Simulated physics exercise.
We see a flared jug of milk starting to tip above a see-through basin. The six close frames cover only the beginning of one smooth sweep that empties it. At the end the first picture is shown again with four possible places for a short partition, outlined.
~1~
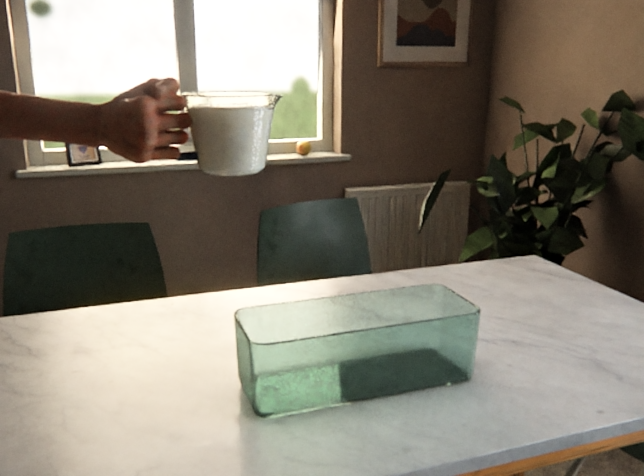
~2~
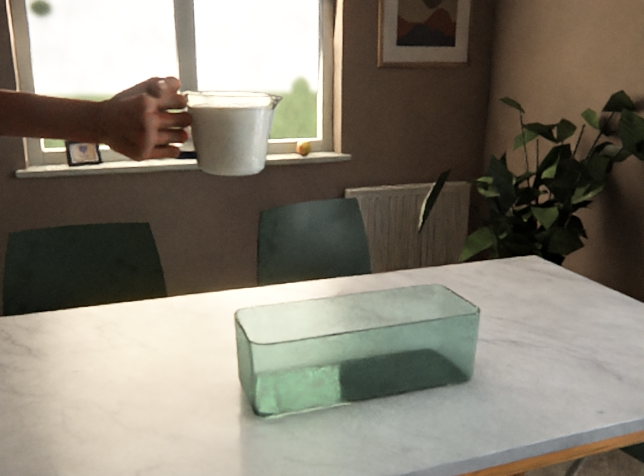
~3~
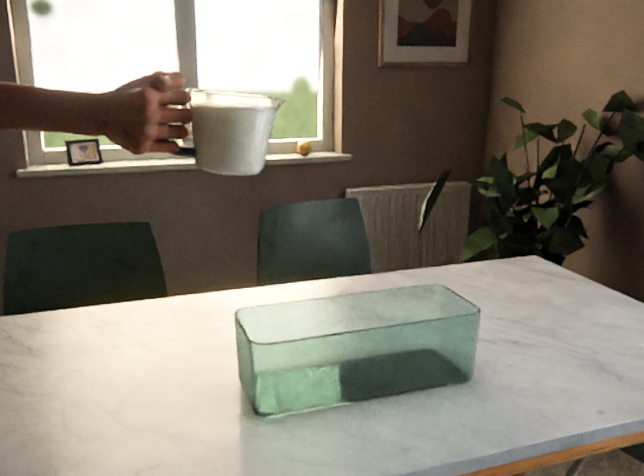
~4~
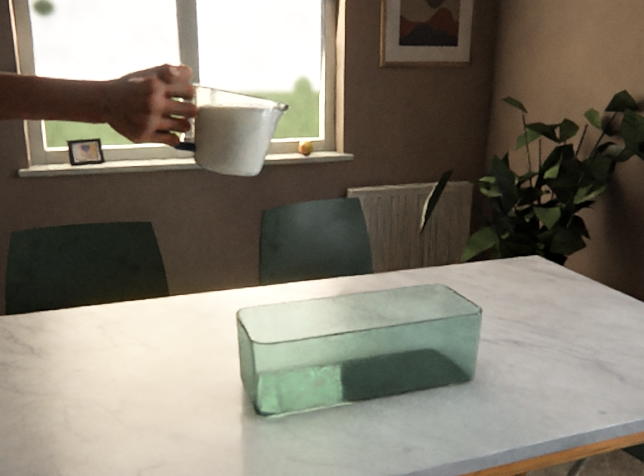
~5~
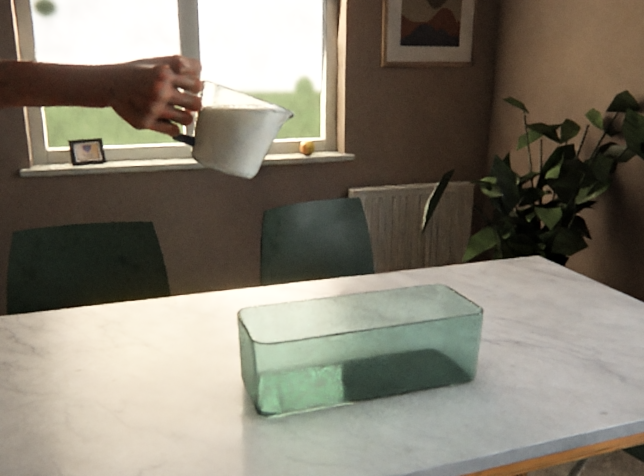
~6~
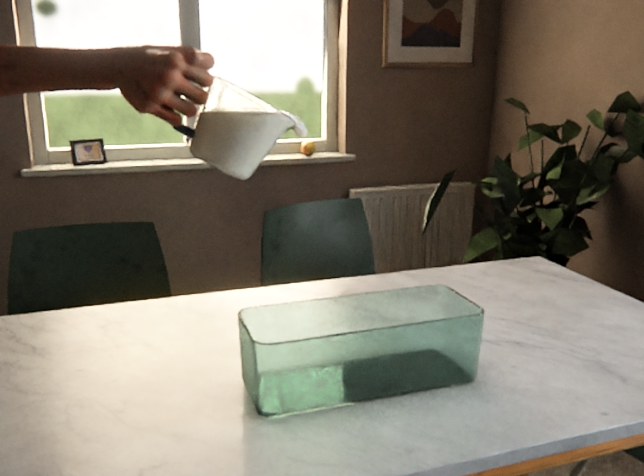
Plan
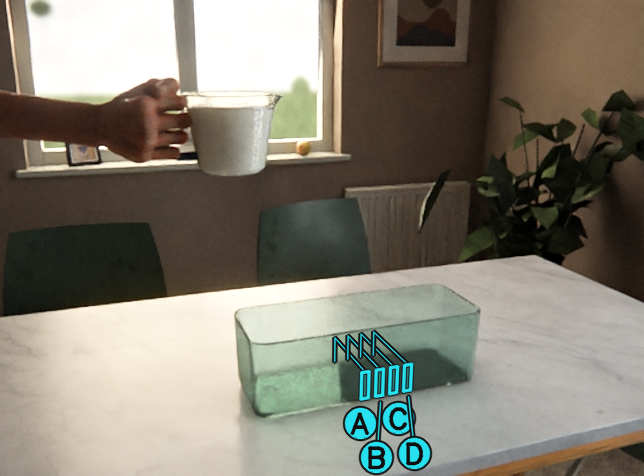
In a dim room with a window, a hand held a jug of milk above a see-through basin on a marble table, then gradually tilted it rightward until milk just came over the lip.
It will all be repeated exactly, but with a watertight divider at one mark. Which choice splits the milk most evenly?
Place A.
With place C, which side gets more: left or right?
The left side.
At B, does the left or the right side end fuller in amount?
The left side.
On the marked copy, A at (366, 404); B at (380, 401); C at (394, 399); D at (408, 396).
If A is chosen, about 49 % ends left of the wall and 48 % right of it; 3 % is lost outside.
If B is chosen, about 83 % ends left of the wall and 10 % right of it; 7 % is lost outside.
If C is chosen, about 87 % ends left of the wall and 7 % right of it; 6 % is lost outside.
If D is chosen, about 88 % ends left of the wall and 9 % right of it; 4 % is lost outside.
